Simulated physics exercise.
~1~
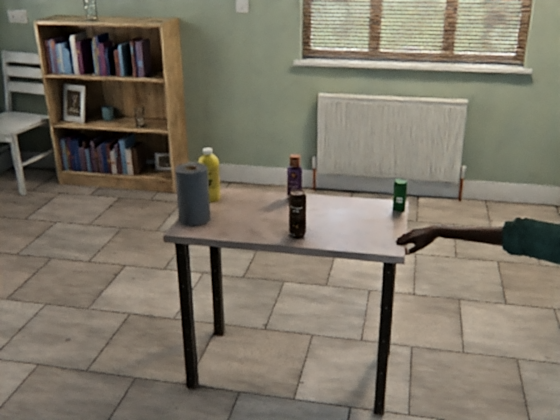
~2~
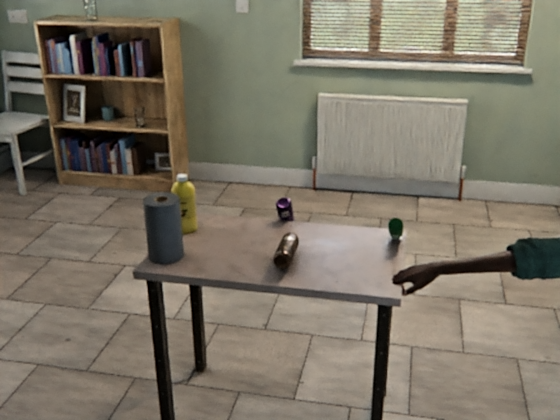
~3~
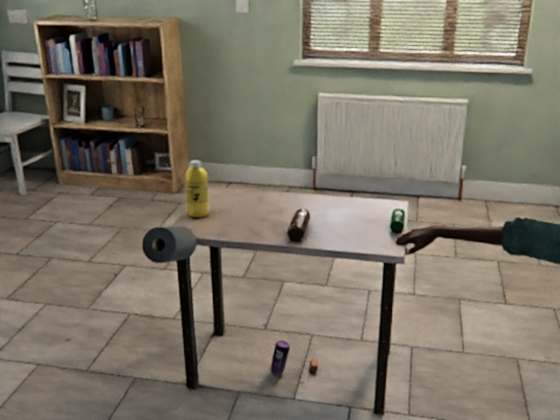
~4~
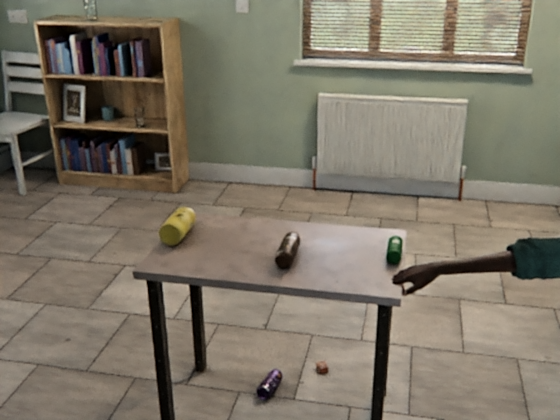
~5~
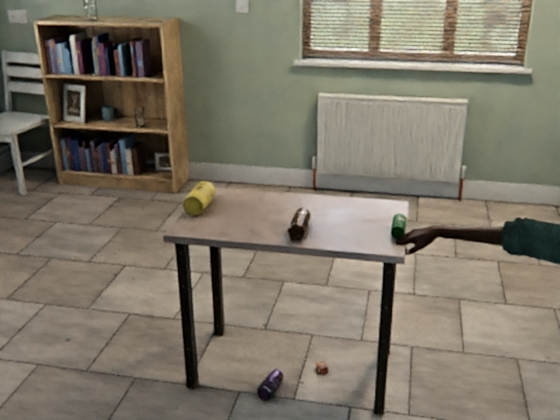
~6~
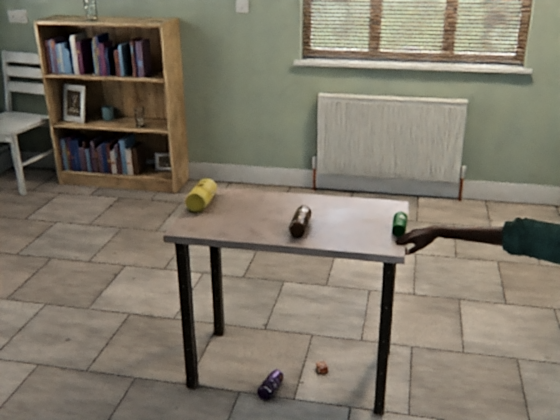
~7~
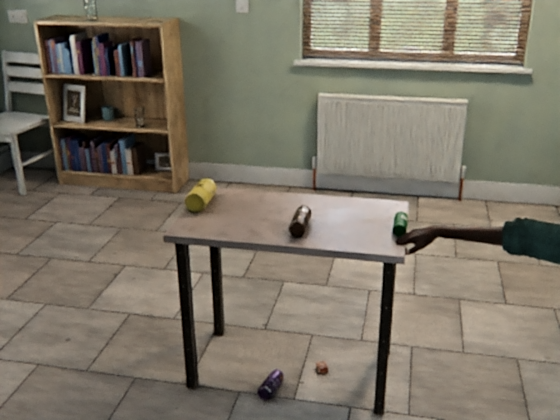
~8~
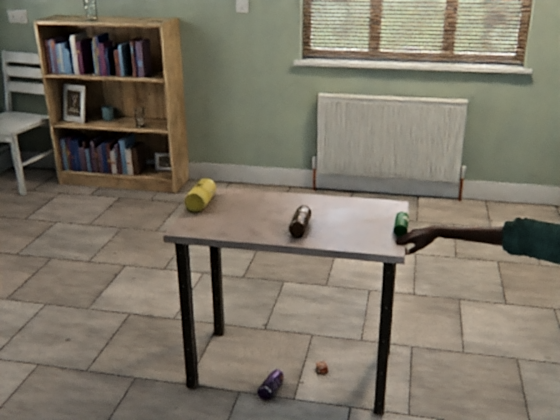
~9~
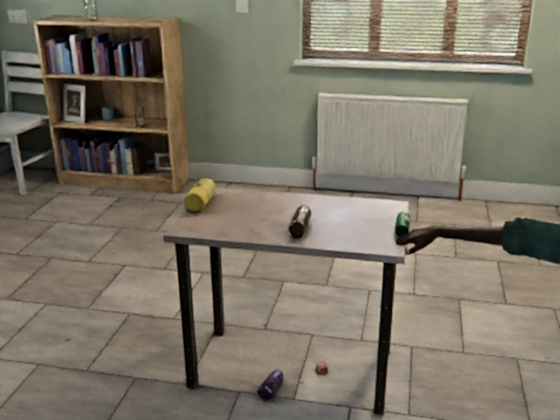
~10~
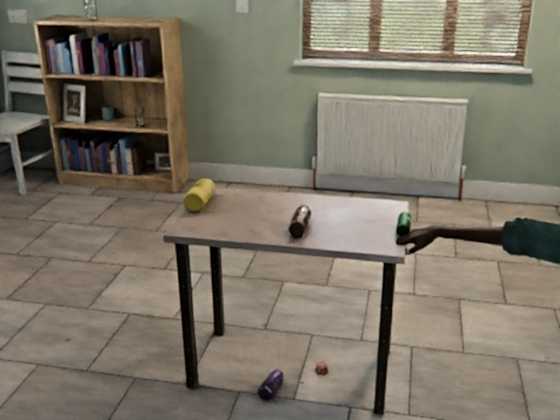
Hand jerking a small table back and forth, toppling bottles and cans, with purple can, orange item and grey roll falling off.
